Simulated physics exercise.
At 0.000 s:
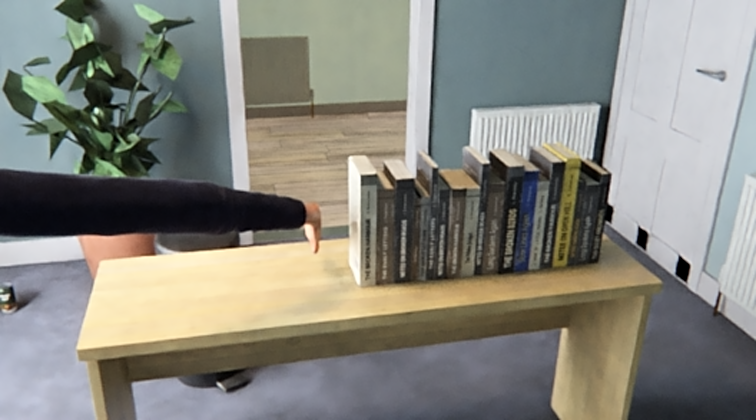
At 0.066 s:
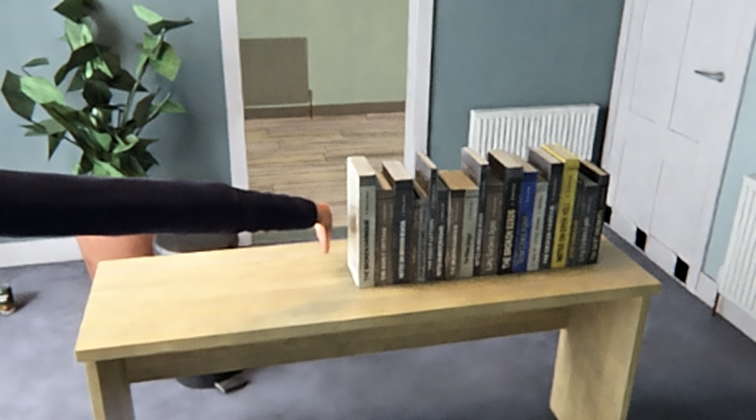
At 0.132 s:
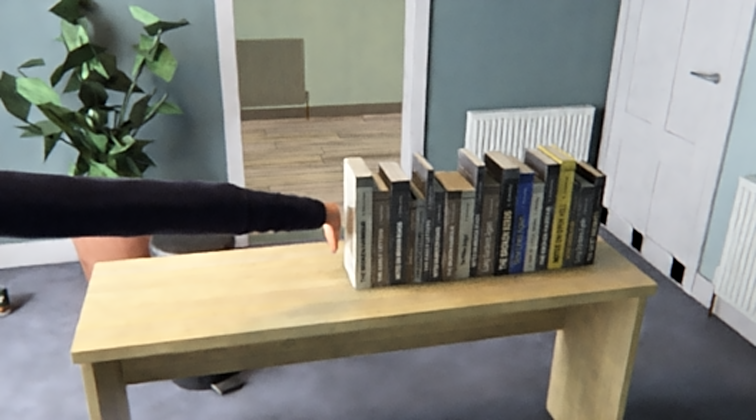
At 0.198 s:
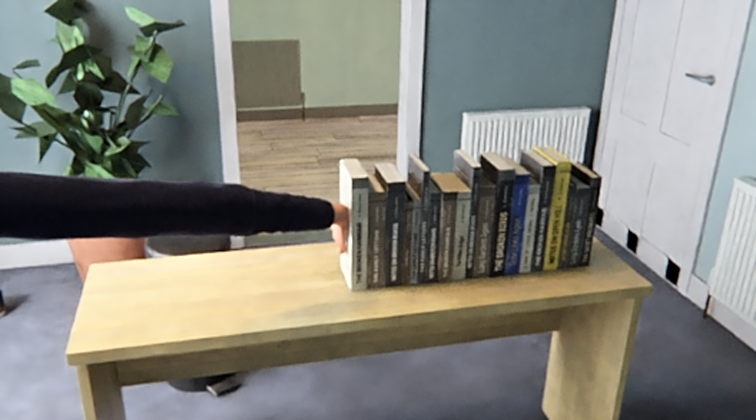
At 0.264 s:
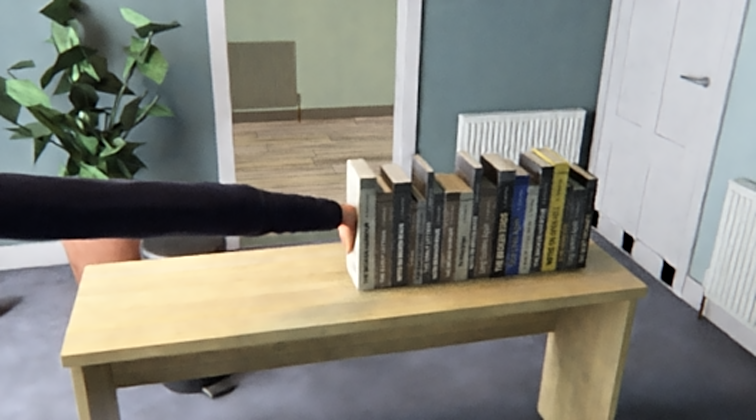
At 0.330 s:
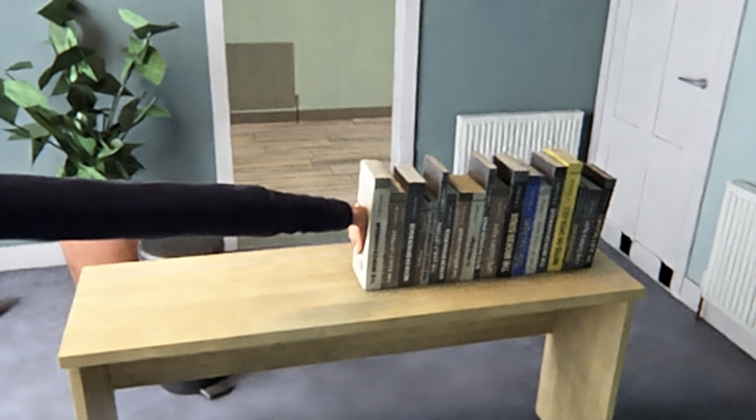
A hand in a dark sleeve reached in from the left to a row of upright books on a wooden table, then pushed the nearest one, and the row shifted and leaned slightly right.
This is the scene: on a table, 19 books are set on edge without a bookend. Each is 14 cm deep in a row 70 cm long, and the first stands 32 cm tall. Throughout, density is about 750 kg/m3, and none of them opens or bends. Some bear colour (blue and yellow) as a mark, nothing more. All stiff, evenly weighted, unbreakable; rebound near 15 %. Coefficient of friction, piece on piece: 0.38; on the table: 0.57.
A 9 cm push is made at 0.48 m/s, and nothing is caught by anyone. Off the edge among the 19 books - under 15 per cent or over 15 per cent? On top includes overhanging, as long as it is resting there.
It comes to over 15 per cent.
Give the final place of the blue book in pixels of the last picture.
End point in last frame: Roughly (562, 227).
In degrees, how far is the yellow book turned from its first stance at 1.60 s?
Roughly 110°.
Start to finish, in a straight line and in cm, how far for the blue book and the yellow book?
Blue ends up some 20 cm away; yellow ends up some 90 cm away.
After 0.39 s, none of the 19 books off the edge, 19 disturbed; yellow book 9° from how it stood; blue book 9° from how it stood.
After 0.62 s, none of the 19 books off the edge, 19 disturbed; yellow book 36° from how it stood; blue book 22° from how it stood.
After 1.14 s, 2 of the 19 books off the edge; yellow book on its side; blue book 22° from how it stood.
After 1.60 s, 4 of the 19 books off the edge; yellow book on its side; blue book 47° from how it stood.
In the end (2.0 s), 4 of the 19 books off the edge; yellow book on its side; blue book 58° from how it stood. That is 21 per cent. From the last view, middles, blue book near (562, 228).
